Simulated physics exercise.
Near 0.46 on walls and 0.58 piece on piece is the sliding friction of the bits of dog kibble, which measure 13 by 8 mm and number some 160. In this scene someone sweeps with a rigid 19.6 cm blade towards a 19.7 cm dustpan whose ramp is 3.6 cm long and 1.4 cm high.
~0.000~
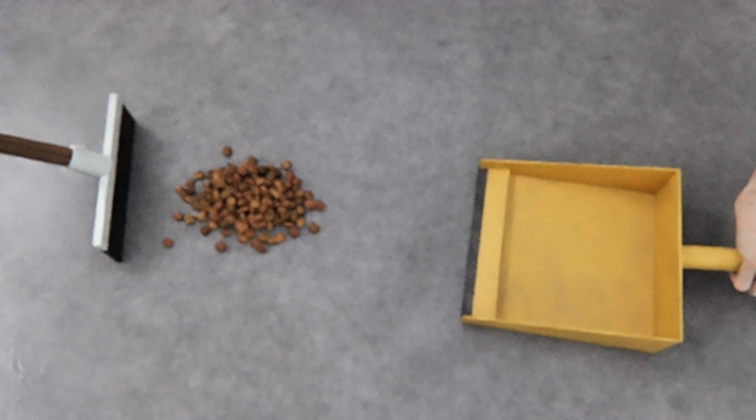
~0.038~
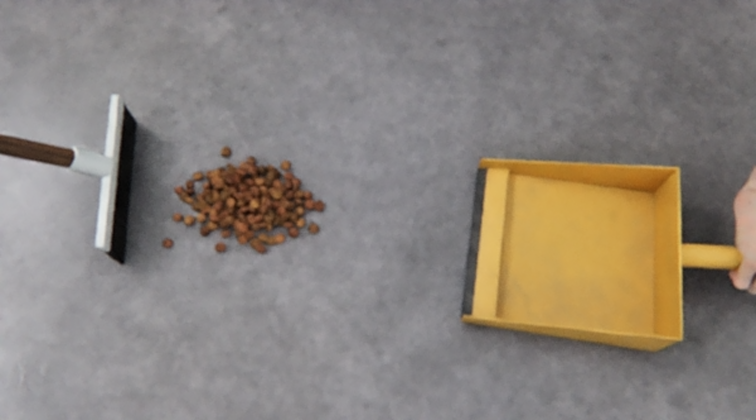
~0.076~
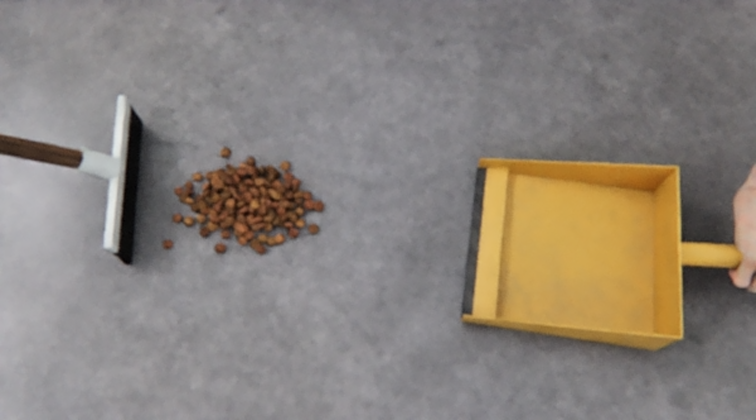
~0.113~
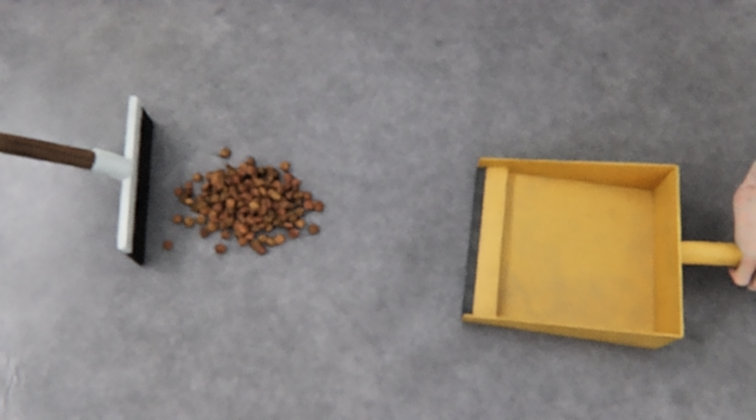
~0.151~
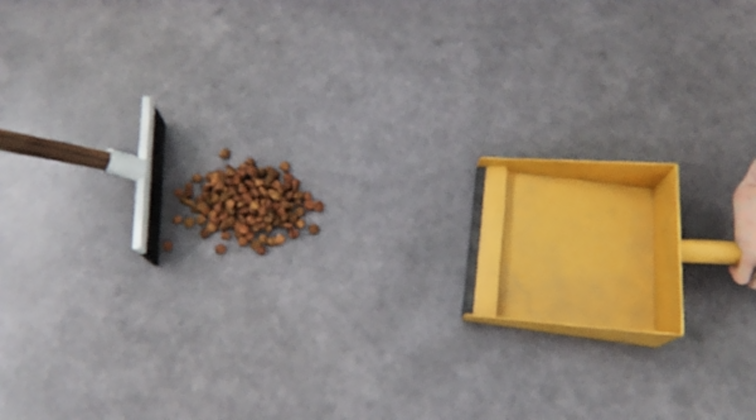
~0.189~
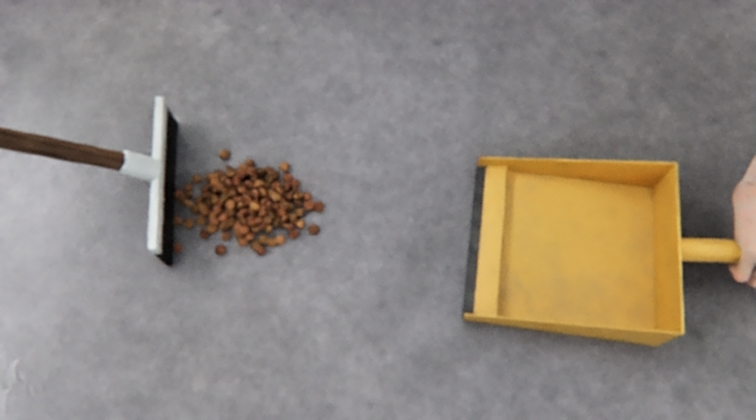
A hand held a yellow dustpan still on the right of a gray floor while a wooden-handled blade slid slowly rightward from the left, reaching the near edge of a pile of small brown pieces.
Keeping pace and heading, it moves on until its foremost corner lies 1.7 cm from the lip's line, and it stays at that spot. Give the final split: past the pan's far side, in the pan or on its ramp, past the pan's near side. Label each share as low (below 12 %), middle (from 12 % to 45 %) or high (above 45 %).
Past the pan's far side - middle; in the pan or on its ramp - middle; past the pan's near side - low.
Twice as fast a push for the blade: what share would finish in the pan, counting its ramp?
It would be around 25 percent.
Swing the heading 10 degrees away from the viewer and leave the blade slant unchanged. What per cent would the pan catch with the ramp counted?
Estimate: 10 % in pan or on ramp.
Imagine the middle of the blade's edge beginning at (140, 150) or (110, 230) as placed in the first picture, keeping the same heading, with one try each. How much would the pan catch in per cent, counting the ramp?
Estimates: 10 percent and 20 percent.
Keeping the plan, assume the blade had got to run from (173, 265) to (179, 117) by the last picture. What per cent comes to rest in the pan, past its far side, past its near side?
Per cent by place - pan 15, far side 10, near side 0.
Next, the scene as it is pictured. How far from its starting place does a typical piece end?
It works out to some 28 cm.
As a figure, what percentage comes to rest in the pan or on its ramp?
Share at rest: Approx. 30 per cent.
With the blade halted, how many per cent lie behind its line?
Close to 10 percent.
After 0.57 s, middle of the blade 21 cm from the lip; 0 % over the lip, far side 5 %, near side 0 %.
Then, at 0.82 s, middle of the blade 10 cm from the lip; 0 % over the lip, far side 15 %, near side 0 %.
After 1.18 s, middle of the blade 4 cm from the lip; 30 % over the lip, far side 25 %, near side 0 %.
By 1.6 s all is still; far side 25 %, pan 30 %, near side 0 %, in front of the lip or behind the blade 45 %.
